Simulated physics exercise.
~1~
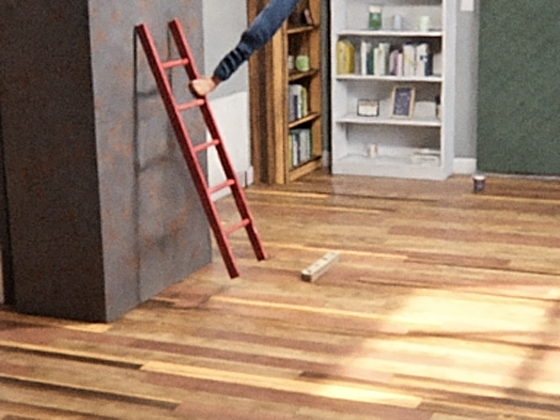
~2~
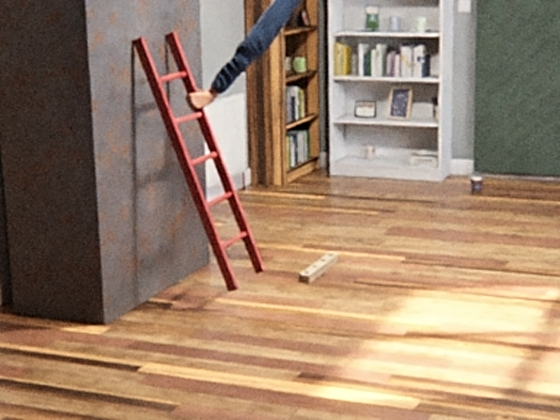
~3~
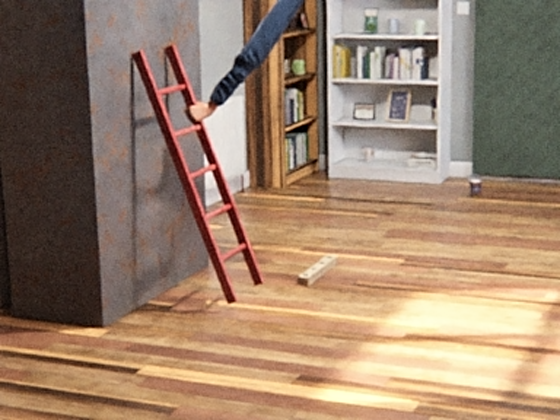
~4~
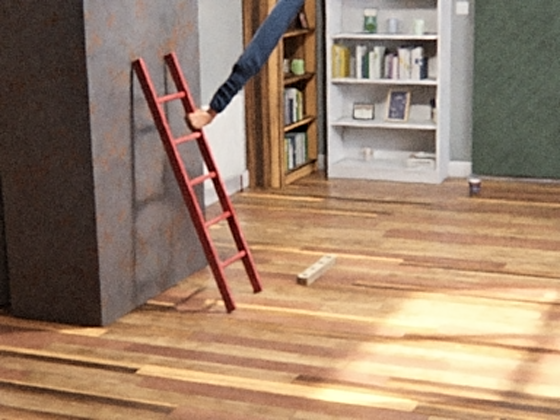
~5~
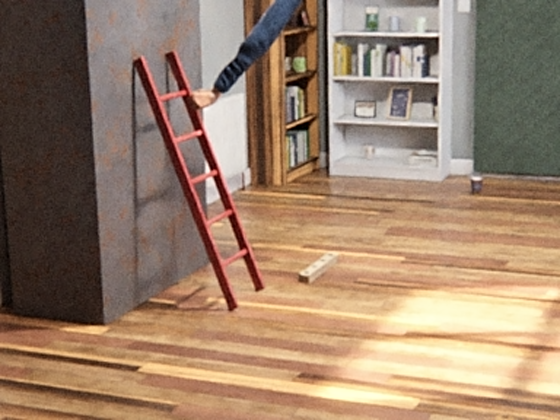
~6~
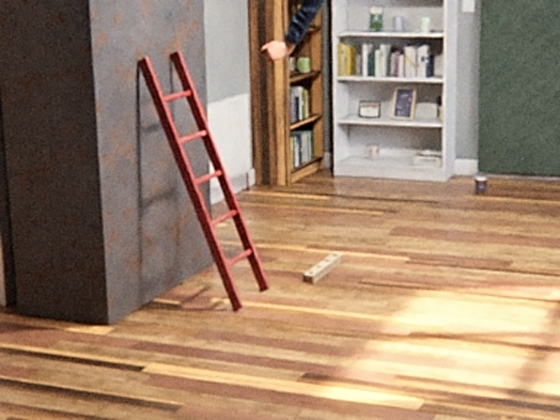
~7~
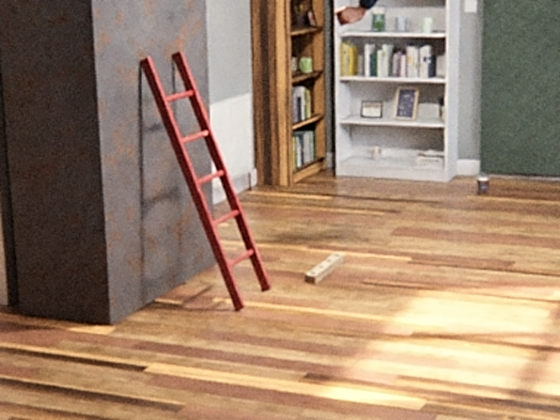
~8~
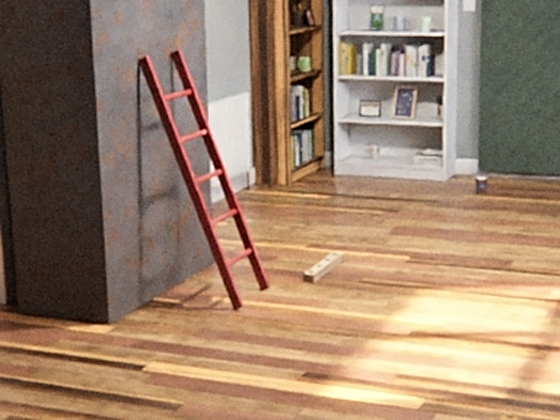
A red ladder-like gate is held by a hand in a dark blue sleeve, leaning against a wide grey pillar in a room with a wooden floor. The hand lowers it a little, and its feet settle on the boards near a short wooden batten. The fingers then let go, and the arm draws back up and to the right, passing in front of the bookshelves until it is out of sight. The view sways slightly throughout. The red gate does not slide, and it stays leaning against the pillar, with the batten still lying on the floor to its right.
